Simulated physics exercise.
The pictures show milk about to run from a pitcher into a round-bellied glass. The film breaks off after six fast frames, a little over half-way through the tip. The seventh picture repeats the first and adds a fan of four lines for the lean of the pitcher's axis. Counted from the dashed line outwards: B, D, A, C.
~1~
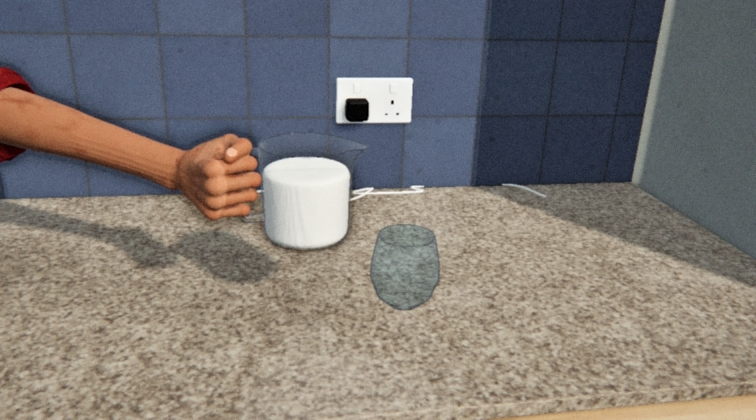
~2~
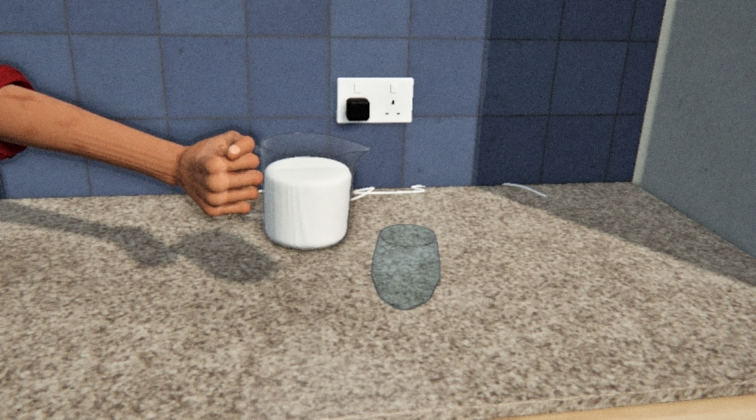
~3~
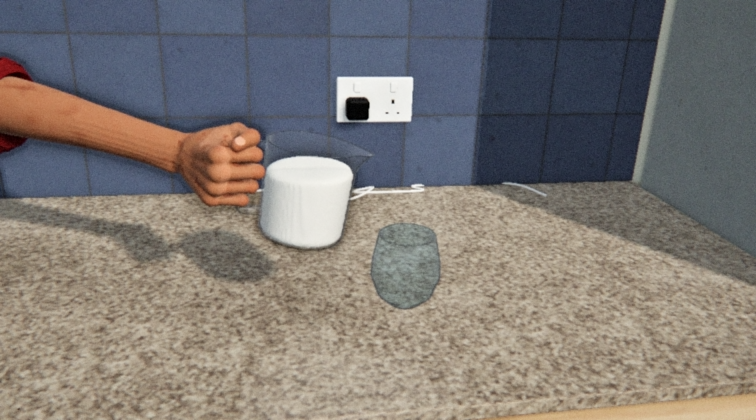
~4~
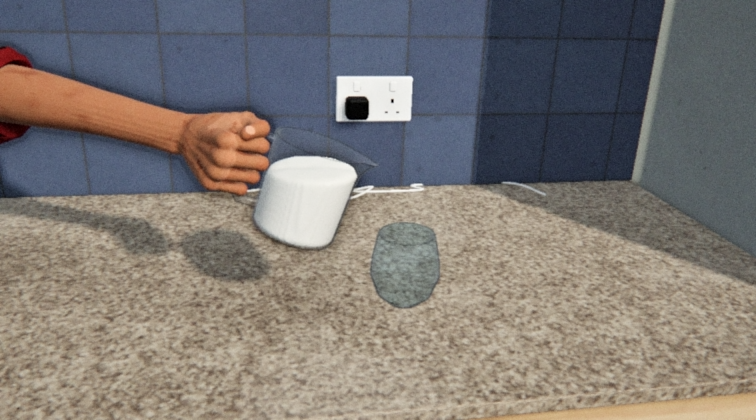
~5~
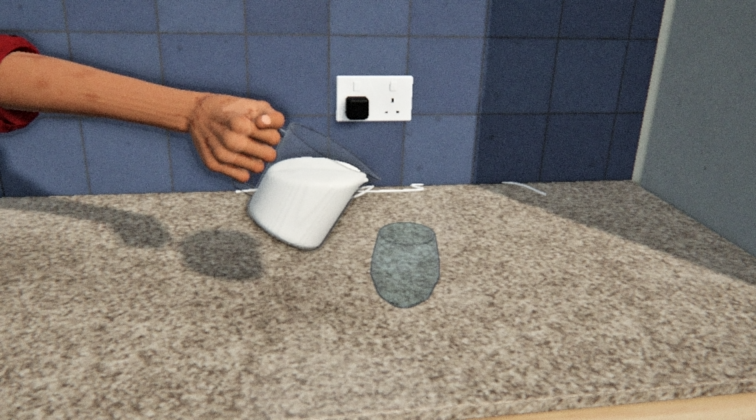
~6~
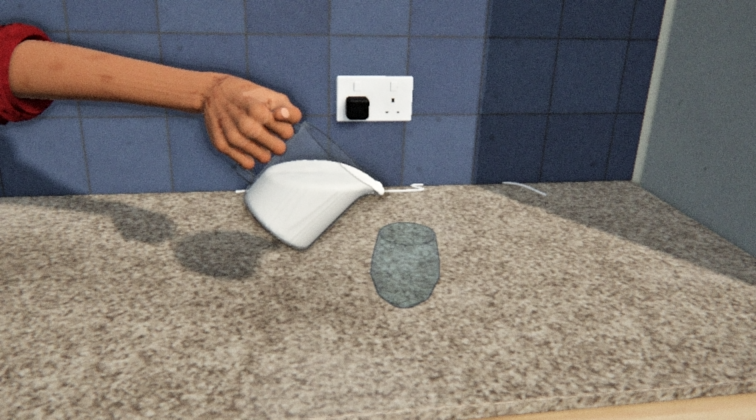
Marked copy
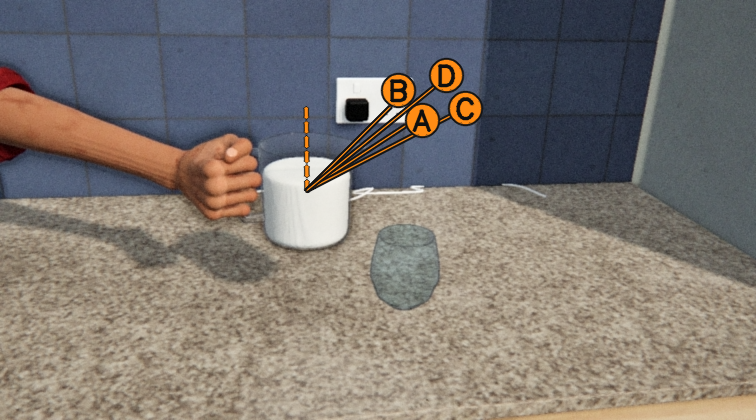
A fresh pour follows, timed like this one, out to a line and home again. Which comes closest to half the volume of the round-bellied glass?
A works best here.
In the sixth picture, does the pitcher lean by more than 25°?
Yes, it does.
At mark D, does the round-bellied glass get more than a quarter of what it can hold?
Yes.
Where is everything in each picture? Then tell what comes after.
The first picture shows upright, lip at (367, 146); rim of the round-bellied glass round (407, 235); nothing has left yet.
The second picture shows tipped about 2°, lip at (369, 148); nothing has left yet.
The third picture shows tipped about 8°, lip at (373, 154); nothing has left yet.
The fourth picture shows tipped about 18°, lip at (377, 164); nothing has left yet.
The fifth picture shows tipped about 30°, lip at (380, 178); nothing has left yet.
The sixth picture shows tipped about 42°, lip at (379, 192); milk is over the lip, down to (379, 192).
In orange, A at (405, 126); B at (390, 107); C at (450, 116); D at (433, 87).
If A is chosen, the round-bellied glass ends with about 49 % of what it can hold.
If B is chosen, the round-bellied glass ends with about 22 % of what it can hold.
If C is chosen, the round-bellied glass ends with about 65 % of what it can hold.
If D is chosen, the round-bellied glass ends with about 34 % of what it can hold.
